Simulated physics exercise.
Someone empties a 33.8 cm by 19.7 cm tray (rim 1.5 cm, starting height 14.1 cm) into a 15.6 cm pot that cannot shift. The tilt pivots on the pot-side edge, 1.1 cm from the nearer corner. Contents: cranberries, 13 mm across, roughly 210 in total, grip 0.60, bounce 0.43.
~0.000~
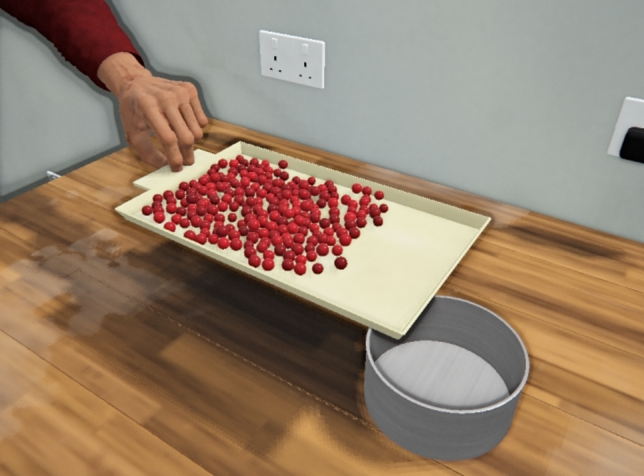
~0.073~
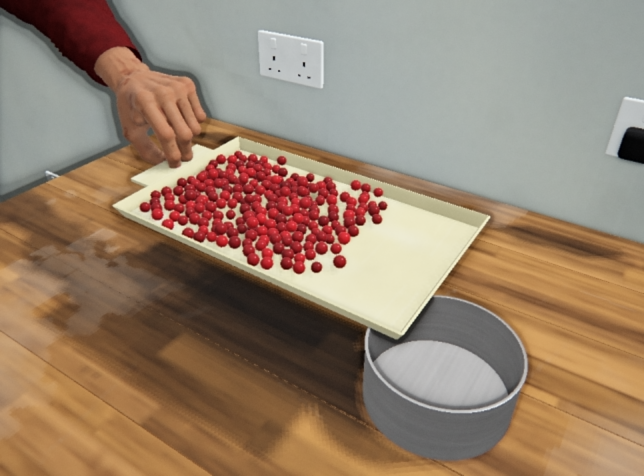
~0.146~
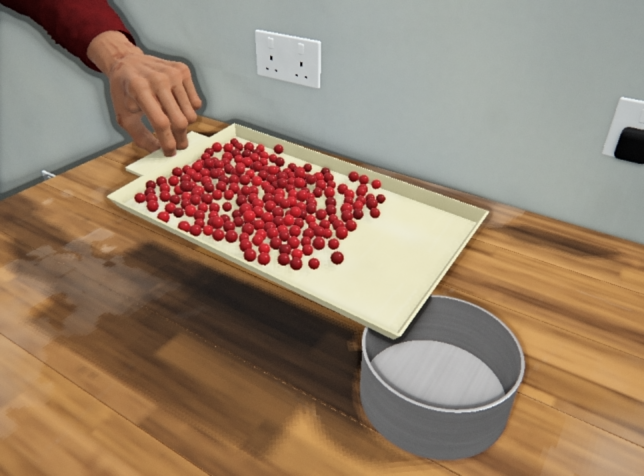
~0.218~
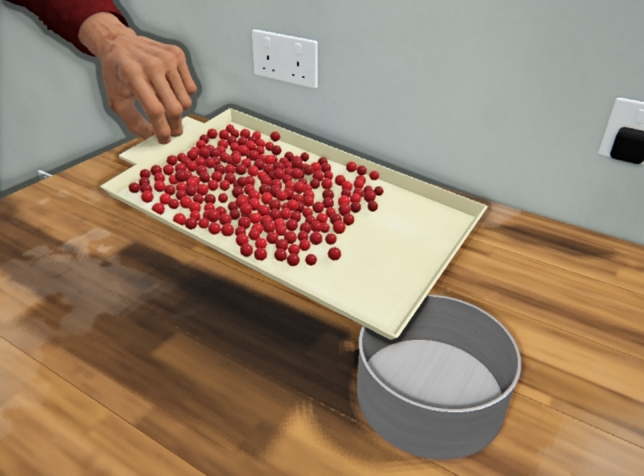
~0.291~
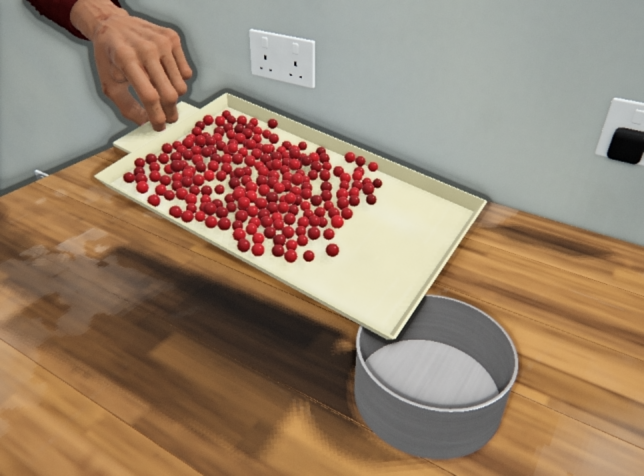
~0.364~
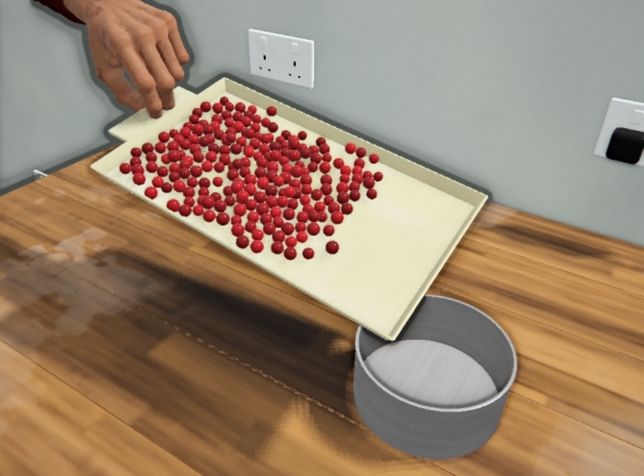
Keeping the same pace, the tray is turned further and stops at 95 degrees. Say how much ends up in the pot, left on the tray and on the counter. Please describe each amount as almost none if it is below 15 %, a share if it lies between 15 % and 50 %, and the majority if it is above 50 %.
At the end, pot: The amount should be small, tray: The amount should be small, counter: The amount should be over half.
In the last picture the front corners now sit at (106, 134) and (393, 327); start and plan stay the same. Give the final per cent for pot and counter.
Pot 65; counter 35.
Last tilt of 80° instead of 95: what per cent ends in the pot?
It would land at about 5 percent.
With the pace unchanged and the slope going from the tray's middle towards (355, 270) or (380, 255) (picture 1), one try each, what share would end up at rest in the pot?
Estimate: Some 50 % and some 65 % respectively.
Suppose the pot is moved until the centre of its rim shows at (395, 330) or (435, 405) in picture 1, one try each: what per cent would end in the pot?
0 % and 70 %.
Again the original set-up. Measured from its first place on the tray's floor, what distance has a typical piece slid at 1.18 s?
It has moved some 13 cm from its start.
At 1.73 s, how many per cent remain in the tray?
Estimate: Near 15 in a hundred.
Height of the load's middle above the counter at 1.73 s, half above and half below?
About 2 cm.
After 1.18 s, tilt 52 degrees; the tray holds 85 %, the pot 0 %.
Then, at 1.73 s, tilt 77 degrees; the tray holds 15 %, the pot 5 %.
Then, at 2.33 s, tilt 95 degrees; the tray holds 0 %, the pot 5 %.
At rest (2.6 s), pot 5 %, tray 0 %, counter 95 %.
